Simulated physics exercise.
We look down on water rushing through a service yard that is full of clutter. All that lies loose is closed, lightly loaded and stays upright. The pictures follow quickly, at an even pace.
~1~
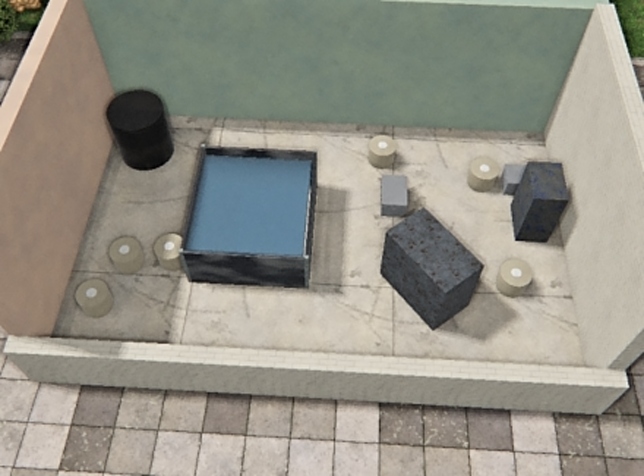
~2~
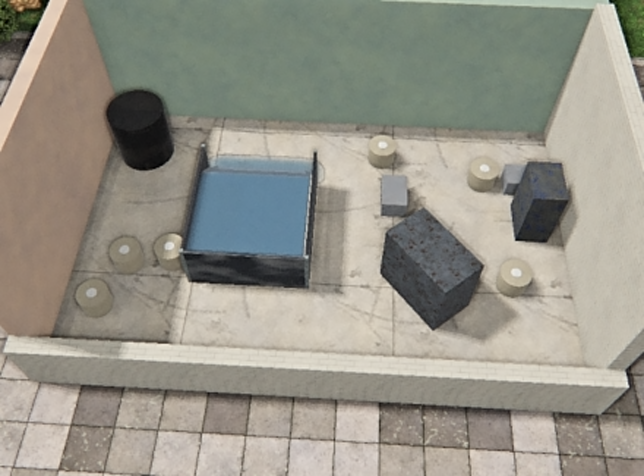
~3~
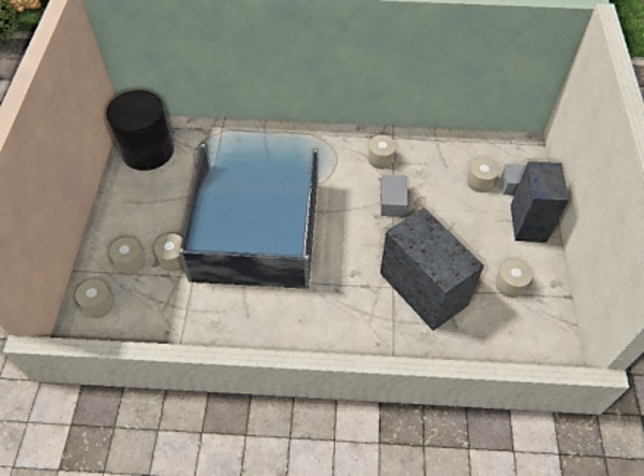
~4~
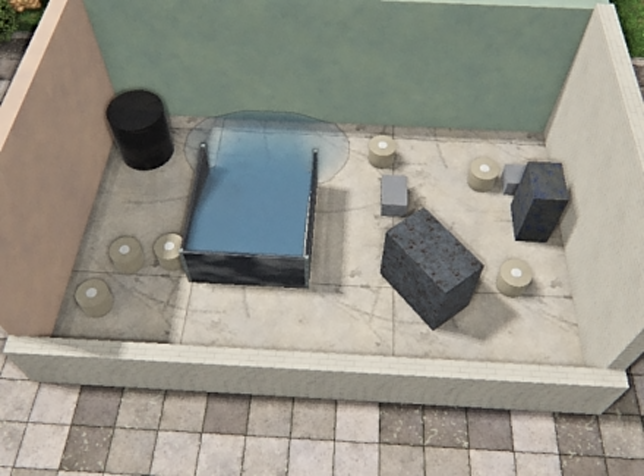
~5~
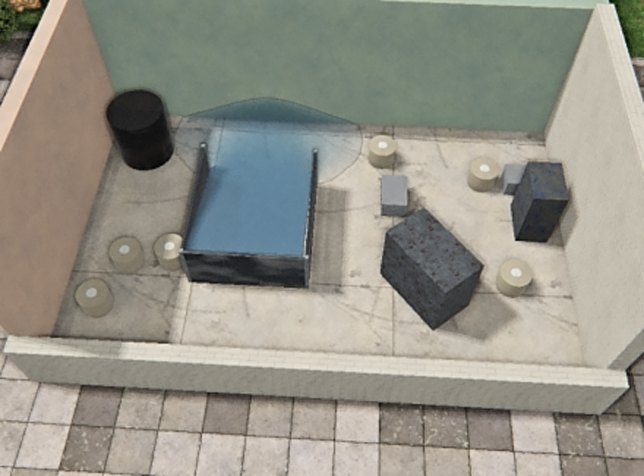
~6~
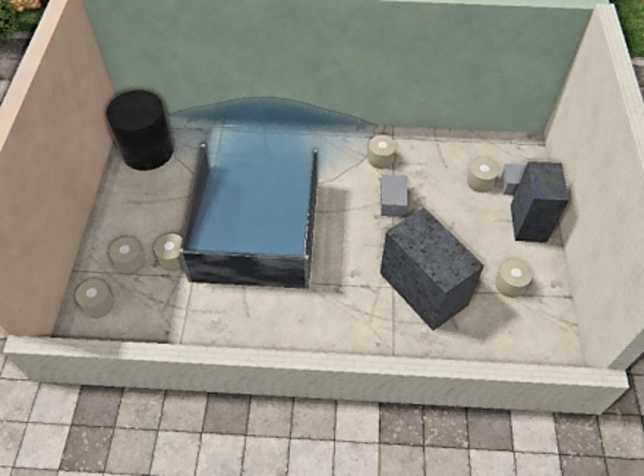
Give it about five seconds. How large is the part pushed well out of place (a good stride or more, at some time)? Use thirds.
It is two thirds or above.
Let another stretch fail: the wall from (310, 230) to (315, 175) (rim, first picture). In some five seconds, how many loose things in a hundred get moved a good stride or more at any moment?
Close to 60 %.
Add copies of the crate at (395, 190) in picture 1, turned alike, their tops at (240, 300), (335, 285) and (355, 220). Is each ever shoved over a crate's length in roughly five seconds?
One after the other: Short of that, not that far, under that.
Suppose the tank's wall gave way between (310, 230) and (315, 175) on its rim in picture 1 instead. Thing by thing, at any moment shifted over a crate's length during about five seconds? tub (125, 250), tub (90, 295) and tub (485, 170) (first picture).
In that order: No, short of that, yes.
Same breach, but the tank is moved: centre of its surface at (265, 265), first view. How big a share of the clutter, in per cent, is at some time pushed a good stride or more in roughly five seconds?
Some 90 per cent.
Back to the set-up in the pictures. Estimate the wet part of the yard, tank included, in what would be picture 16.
Near 45 in a hundred.
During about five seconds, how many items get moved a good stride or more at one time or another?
I count 7.
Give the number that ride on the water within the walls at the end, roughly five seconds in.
That makes 5.
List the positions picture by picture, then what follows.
In the first picture, a tub at (125, 250), on the bottom; a tub at (169, 246) rests on the ground; 0 of 8 have shifted.
In the second picture, a tub at (125, 250), on the bottom; a tub at (169, 246) rests on the ground; 0 of 8 have shifted.
In the third picture, a tub at (125, 250), on the bottom; a tub at (169, 246), on the bottom; 0 of 8 have shifted.
In the fourth picture, a tub at (125, 250), on the bottom; a tub at (169, 246), on the bottom; 0 of 8 have shifted.
In the fifth picture, a tub at (125, 250) rests on the ground; a tub at (169, 246), on the bottom; 0 of 8 have shifted.
In the sixth picture, a tub at (125, 250) rests on the ground; a tub at (169, 246), on the bottom; 0 of 8 have shifted.
A moment on, 0 of 8 are well off their spots; 0 afloat.
Next, 0 of 8 are well off their spots; 1 afloat.
Later, 6 of 8 are well off their spots; 5 afloat.
In the end, 7 of 8 are well off their spots, and 7 have been at some point; 5 afloat.
